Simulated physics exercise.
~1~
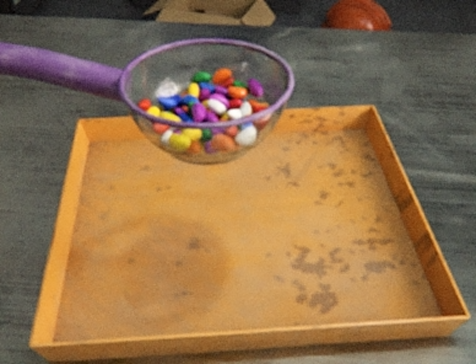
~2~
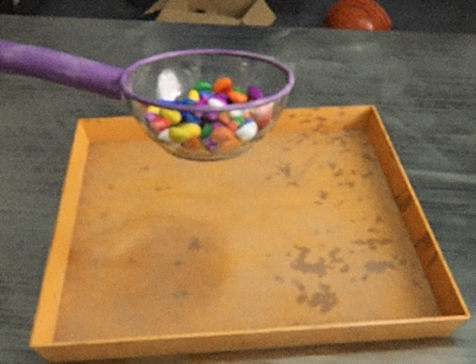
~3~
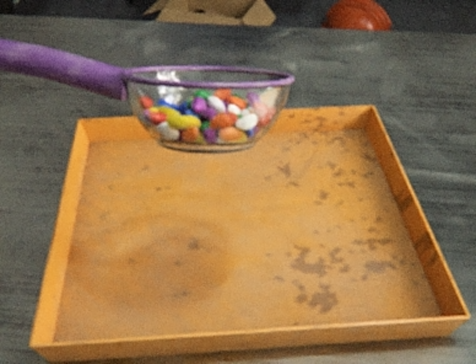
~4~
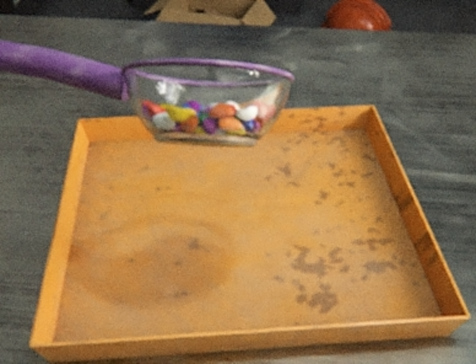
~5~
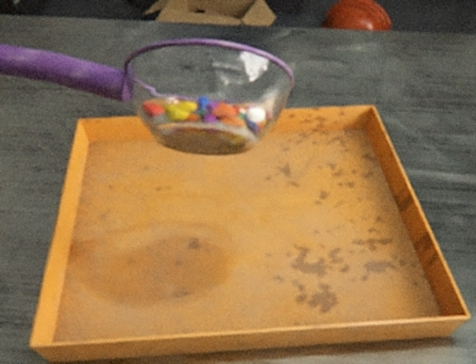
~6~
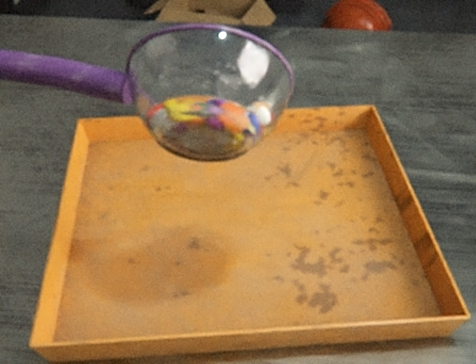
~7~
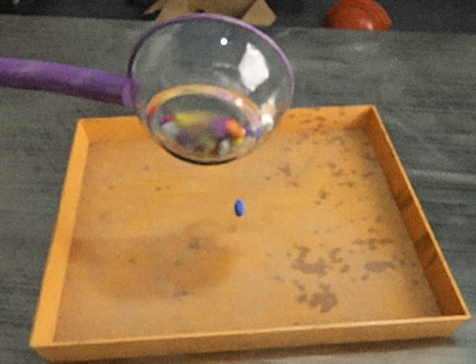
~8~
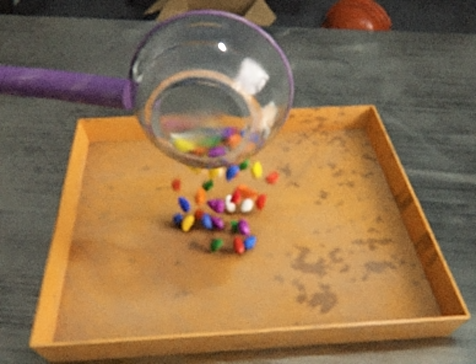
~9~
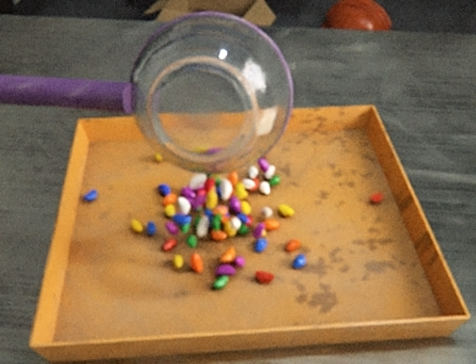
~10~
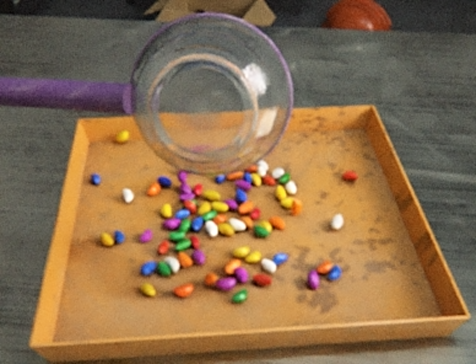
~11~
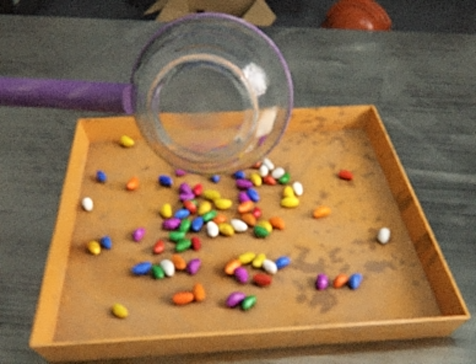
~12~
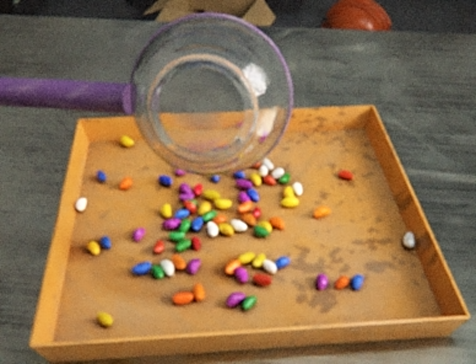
A shallow orange tray with dark blotches lies on a grey surface, seen from above its front edge by a still camera. Over its back part hangs a clear ladle with a purple rim and a purple handle reaching in from the left, filled with jelly beans of many colours. The ladle tips steadily toward the viewer while the beans stay inside, until a blue one drops out. The rest then pour down in a rush, bounce and scatter across the tray. Finally the empty ladle hangs on its side above beans clustered in the middle, with a few strays near the edges.
